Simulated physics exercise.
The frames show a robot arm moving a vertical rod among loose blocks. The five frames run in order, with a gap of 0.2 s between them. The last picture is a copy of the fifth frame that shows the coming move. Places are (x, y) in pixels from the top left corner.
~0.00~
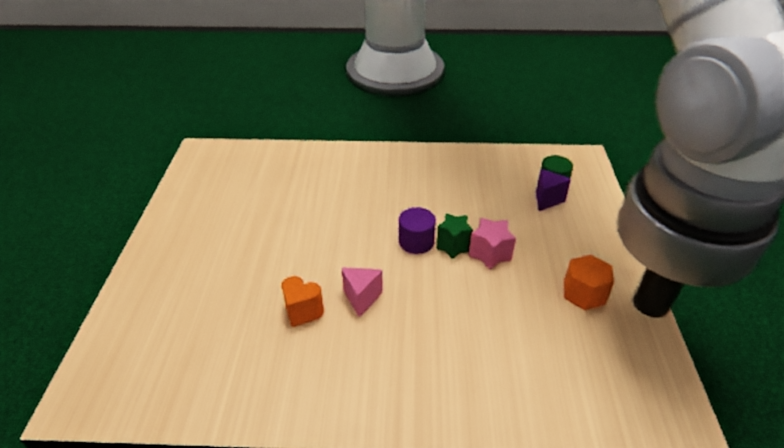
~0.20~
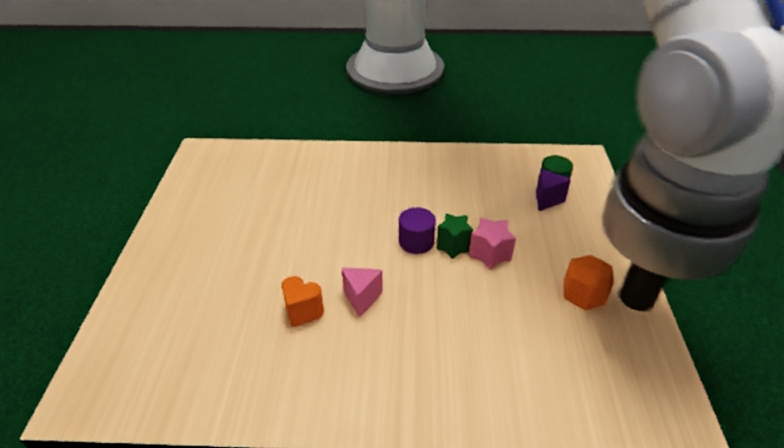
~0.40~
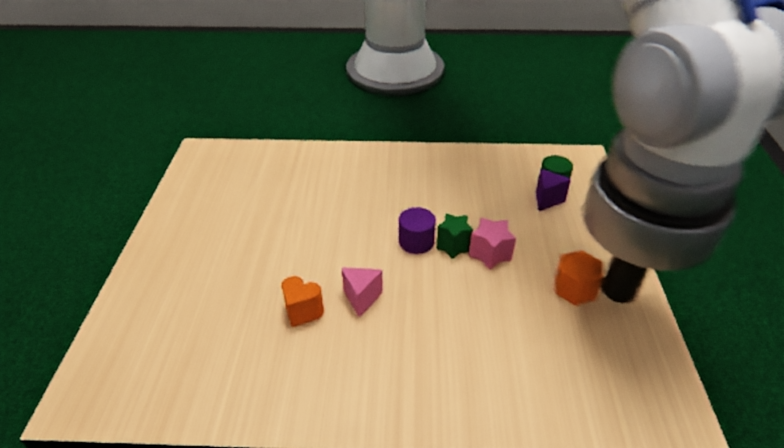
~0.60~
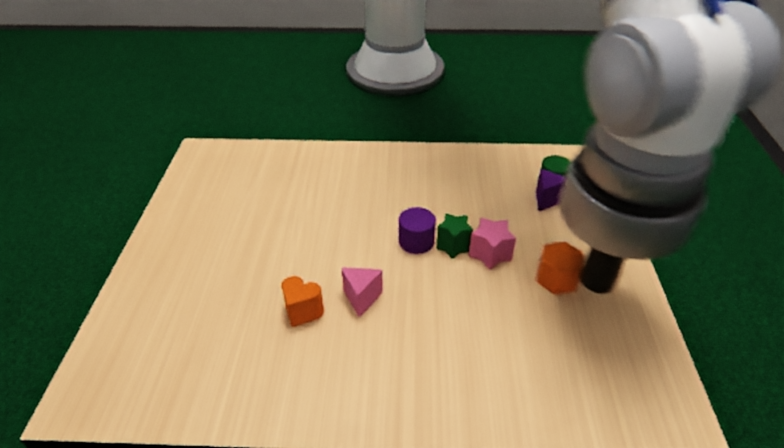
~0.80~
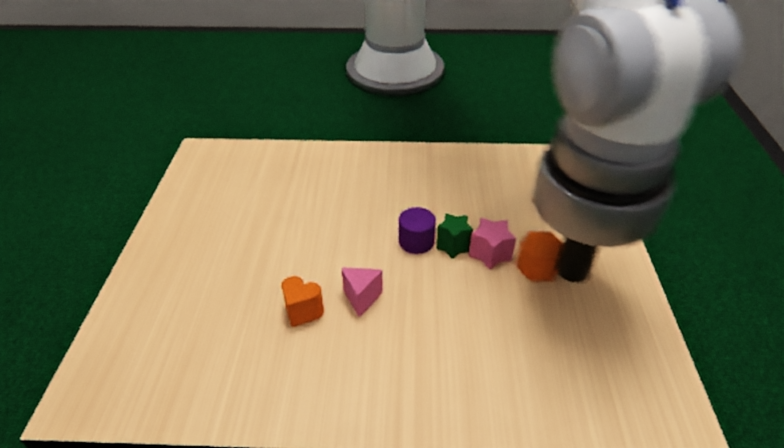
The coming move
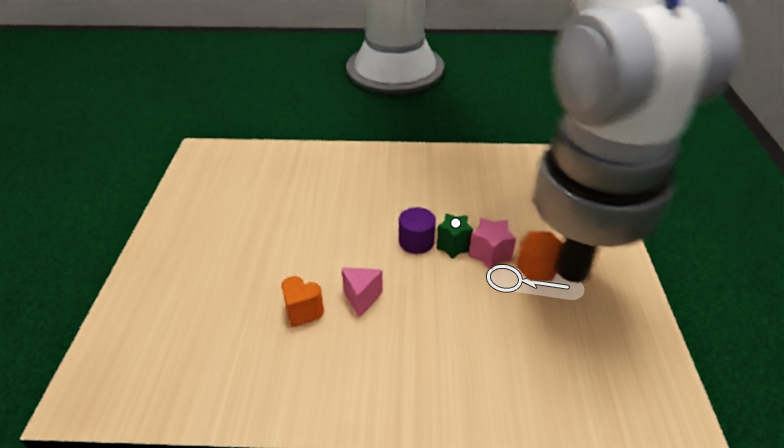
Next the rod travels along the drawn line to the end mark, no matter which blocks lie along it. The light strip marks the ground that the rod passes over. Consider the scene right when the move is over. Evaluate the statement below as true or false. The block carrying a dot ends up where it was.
Answer: True.
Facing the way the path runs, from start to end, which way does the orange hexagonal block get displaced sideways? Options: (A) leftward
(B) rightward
B
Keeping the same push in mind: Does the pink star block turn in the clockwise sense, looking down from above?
No.
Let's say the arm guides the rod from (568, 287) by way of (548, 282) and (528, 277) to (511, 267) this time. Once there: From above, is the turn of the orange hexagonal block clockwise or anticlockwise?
Viewed from above, clockwise.
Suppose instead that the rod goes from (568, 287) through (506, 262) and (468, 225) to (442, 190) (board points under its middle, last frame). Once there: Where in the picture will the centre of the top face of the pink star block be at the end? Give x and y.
It comes to (431, 153).
Drawn move, from (568, 287) directly to (504, 278); the dot is on the green star block.
On the path given first. Halfway along, rod at (539, 266); pink star block at (489, 224), turned 35° anticlockwise; orange hexagonal block at (527, 235), turned 50° clockwise.
At the end, rod at (508, 262); green star block still; pink star block at (487, 222), turned 35° anticlockwise; orange hexagonal block at (524, 231), turned 65° clockwise.
